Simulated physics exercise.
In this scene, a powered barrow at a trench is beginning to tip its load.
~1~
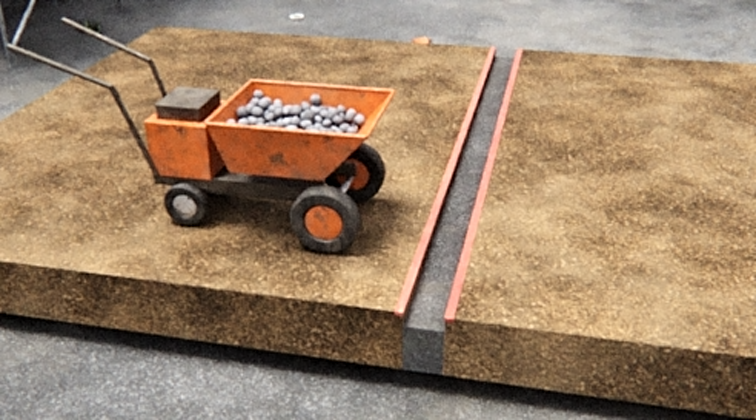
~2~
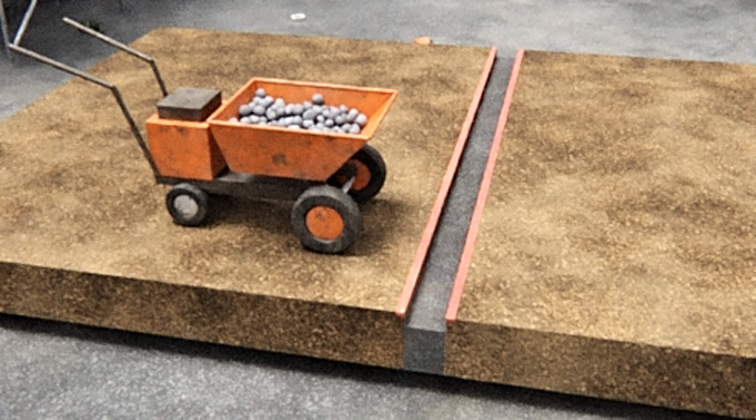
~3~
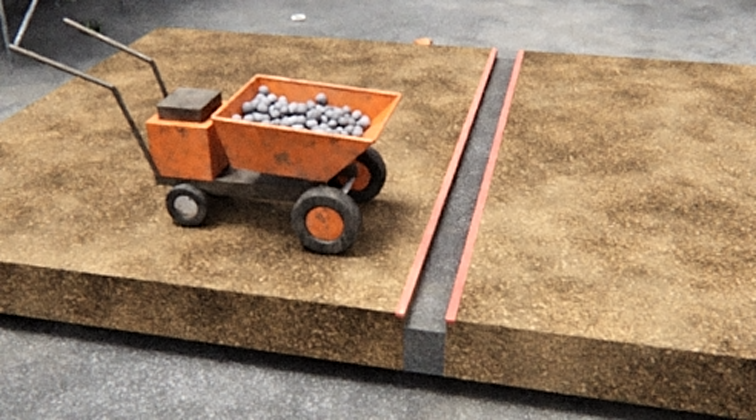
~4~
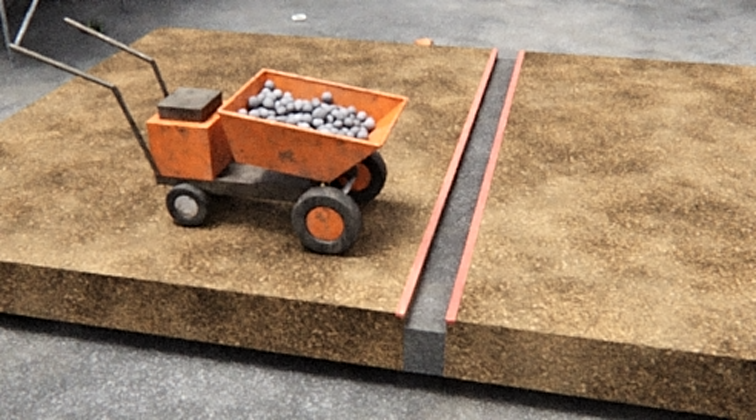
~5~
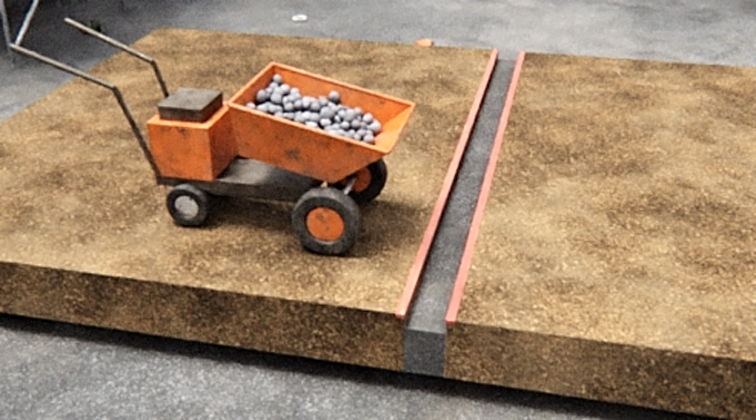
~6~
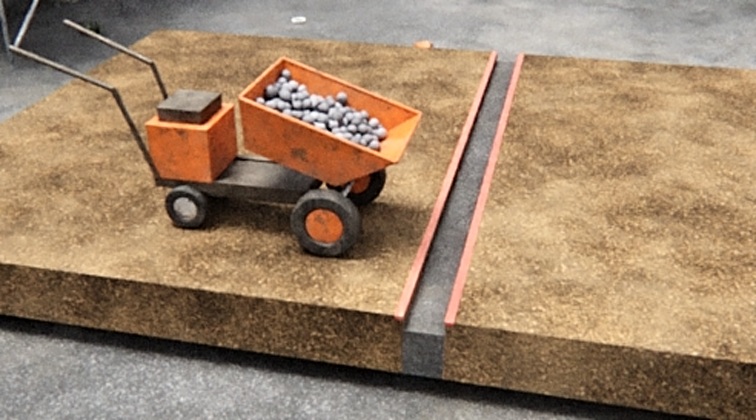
In this clip, an orange wheeled barrow filled with round grey cobbles stands left of a narrow, red-edged trench, and its skip gradually tilts down toward the right while the wheels stay in place and the cobbles shift slightly.
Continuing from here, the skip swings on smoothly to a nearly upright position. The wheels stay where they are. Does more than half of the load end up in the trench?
Largely missed.
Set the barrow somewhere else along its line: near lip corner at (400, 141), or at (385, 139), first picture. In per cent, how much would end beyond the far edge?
First position: Some 70 percent; second position: Some 60 percent.
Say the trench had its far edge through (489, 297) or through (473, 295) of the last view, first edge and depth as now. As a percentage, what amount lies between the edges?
Roughly 60 per cent, then roughly 50 per cent.
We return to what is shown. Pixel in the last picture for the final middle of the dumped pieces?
Resting centre, last frame: Roughly (472, 238).
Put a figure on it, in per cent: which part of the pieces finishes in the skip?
It ends up near 30 per cent.
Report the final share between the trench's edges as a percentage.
It comes to about 35 per cent of the load.
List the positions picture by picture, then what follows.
Lip of the skip near (366, 138), level; top of the load near (295, 123), round cobbles; first edge of the trench near (409, 283); far edge near (457, 288), the trench under half as wide as the skip, and shallow for its width, in the first frame.
Lip of the skip near (369, 139), level; top of the load near (297, 123), in the second frame.
Lip of the skip near (373, 142), tipped barely; top of the load near (286, 123), in the third frame.
Lip of the skip near (380, 146), tipped a little; top of the load near (282, 112), in the fourth frame.
Lip of the skip near (388, 153), tipped a little; top of the load near (286, 109), in the fifth frame.
Lip of the skip near (396, 162), tipped clearly; top of the load near (286, 108); first edge of the trench near (409, 287); far edge near (457, 293), in the sixth frame.
Shortly afterwards, skip tipped steeply; the whole lot in the skip.
Next, skip tipped right over; near two thirds in the skip; near a quarter in or heaped over the trench; a little beyond it; only a few falling.
Some moments later, skip tipped right over; near a third in the skip; only a few short of the trench; near a third in or heaped over the trench; near a third beyond it.
In the end, skip tipped right over; near a quarter in the skip; only a few short of the trench; near a third in or heaped over the trench; near a third beyond it.
